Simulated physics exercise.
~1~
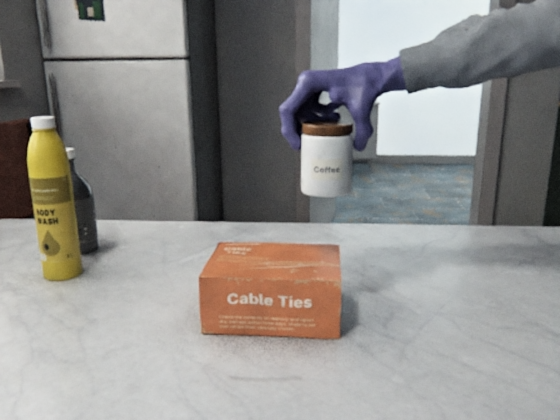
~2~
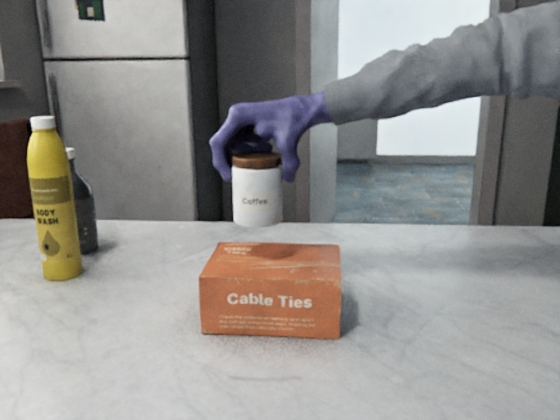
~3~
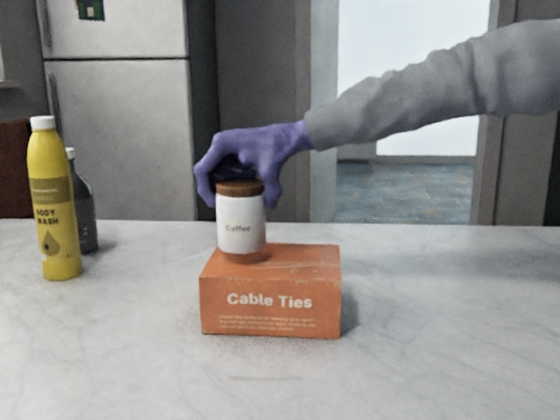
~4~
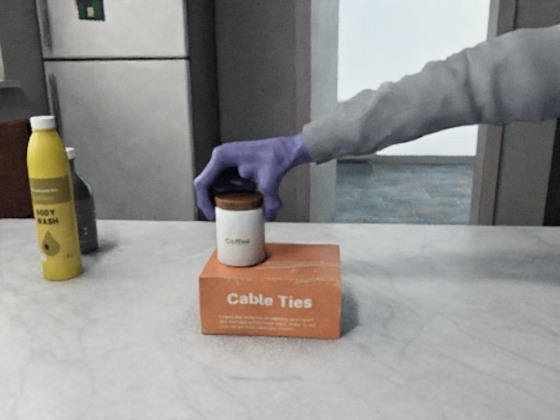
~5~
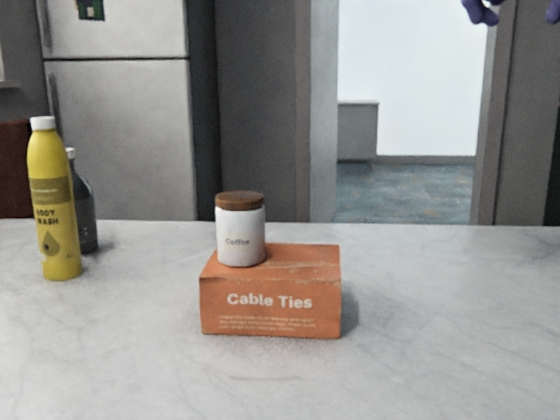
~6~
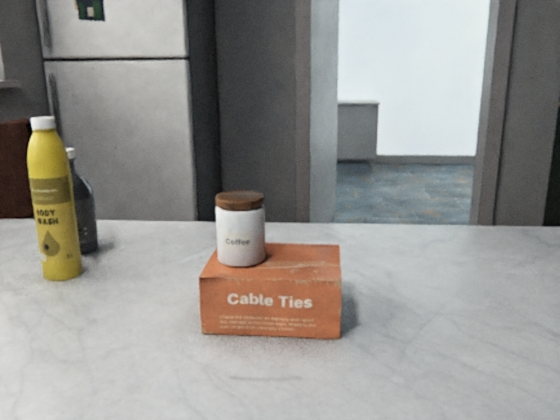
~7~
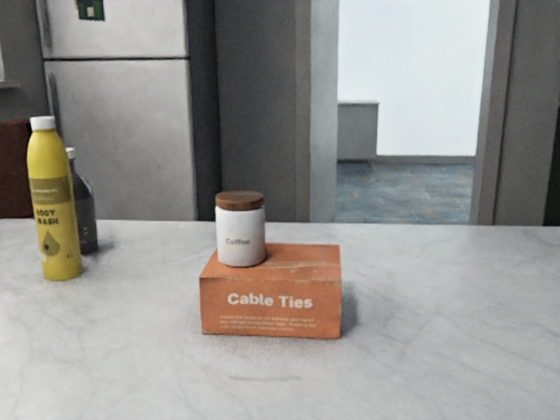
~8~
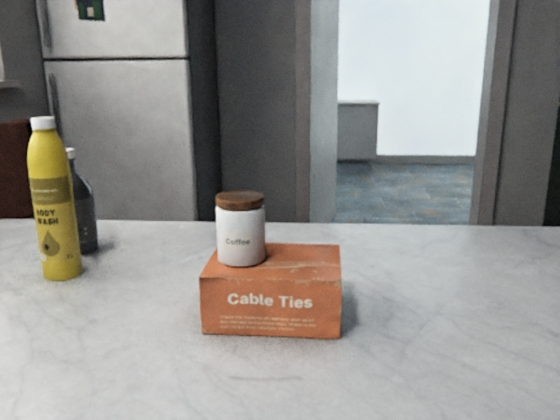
The clip shows a purple-gloved hand carrying a white coffee jar leftward and lowering it onto an orange cable ties box, beside a yellow bottle and a grey bottle. The hand lets go and withdraws, and the jar stays upright on the box.
